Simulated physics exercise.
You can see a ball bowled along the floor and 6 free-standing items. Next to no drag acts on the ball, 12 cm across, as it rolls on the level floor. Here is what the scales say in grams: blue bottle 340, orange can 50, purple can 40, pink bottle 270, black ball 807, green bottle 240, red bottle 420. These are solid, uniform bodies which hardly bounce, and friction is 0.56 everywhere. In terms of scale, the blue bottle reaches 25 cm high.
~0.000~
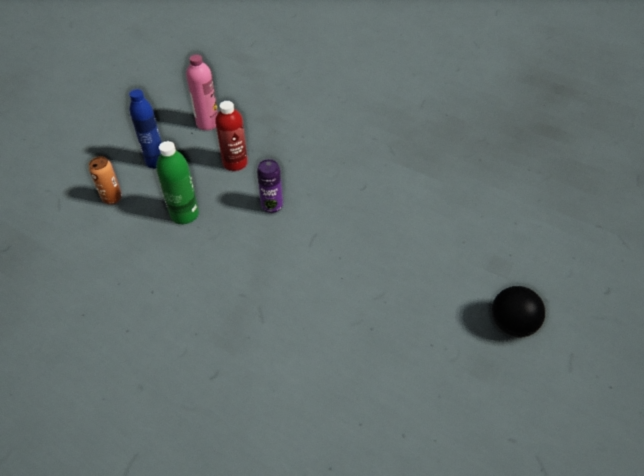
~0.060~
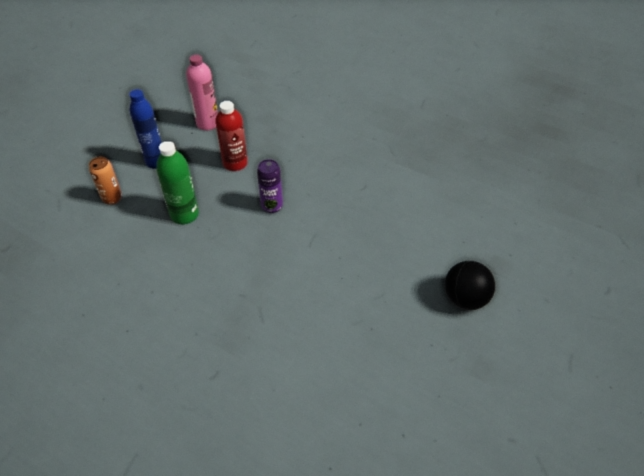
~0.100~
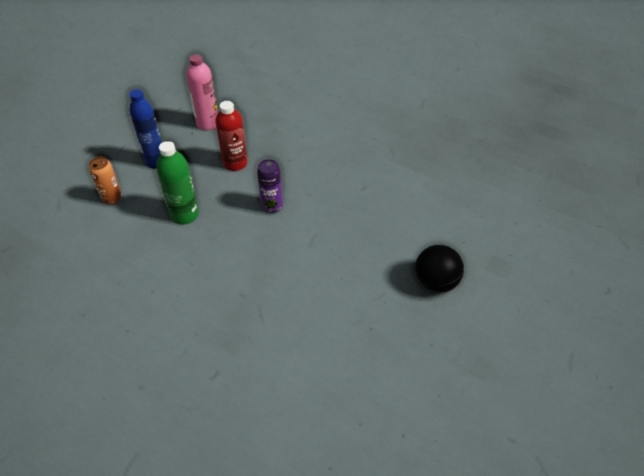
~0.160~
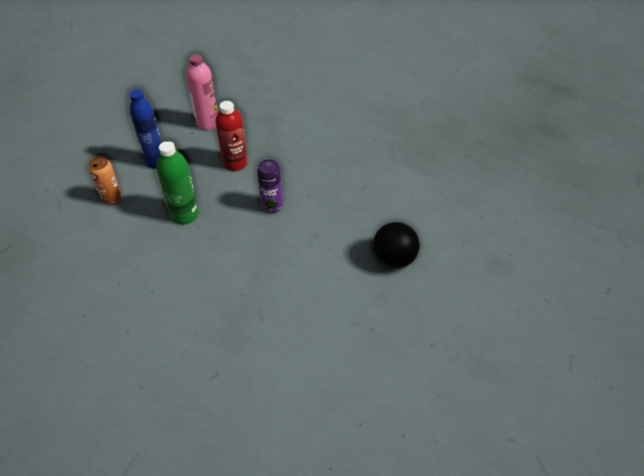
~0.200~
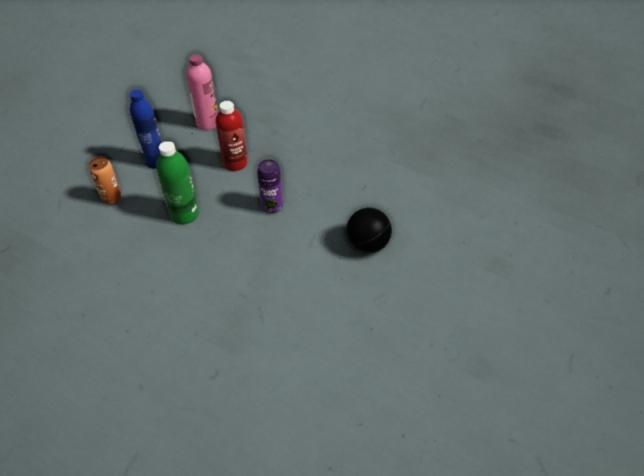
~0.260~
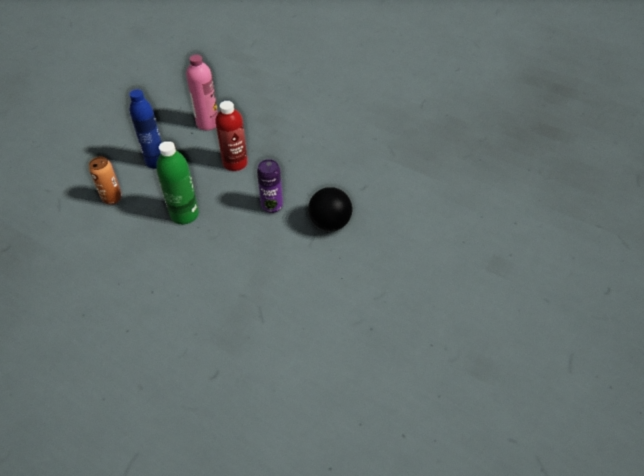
Black ball rolling up and leftward across a grey floor, closing in on the purple can beside five other upright bottles and cans.
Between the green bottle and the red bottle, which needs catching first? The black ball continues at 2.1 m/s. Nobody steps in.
Of the two named, the latter.
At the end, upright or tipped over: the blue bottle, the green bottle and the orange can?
Here's how it ends: The blue bottle never goes down, the green bottle never goes down, and the orange can comes down.
Around 0.46 s, 88 cm rolled; black ball near (238, 154); red bottle shifted 6 cm near (219, 126); purple can on its side.
Around 0.66 s, 101 cm rolled; black ball near (197, 145); red bottle at 31° to upright near (193, 106); purple can on its side; orange can at 34° to upright.
Around 1.06 s, 110 cm rolled; black ball near (171, 139); red bottle on its side near (171, 120); purple can on its side; pink bottle on its side.
Finally (4.0 s), on their side or leaning hard on the floor, orange can, purple can, pink bottle and red bottle; the other 2 still in place (within 8 cm). Final places as that camera would see them, green bottle near (176, 183), red bottle near (175, 117). Green bottle was never lost; red bottle went at 0.70 s.
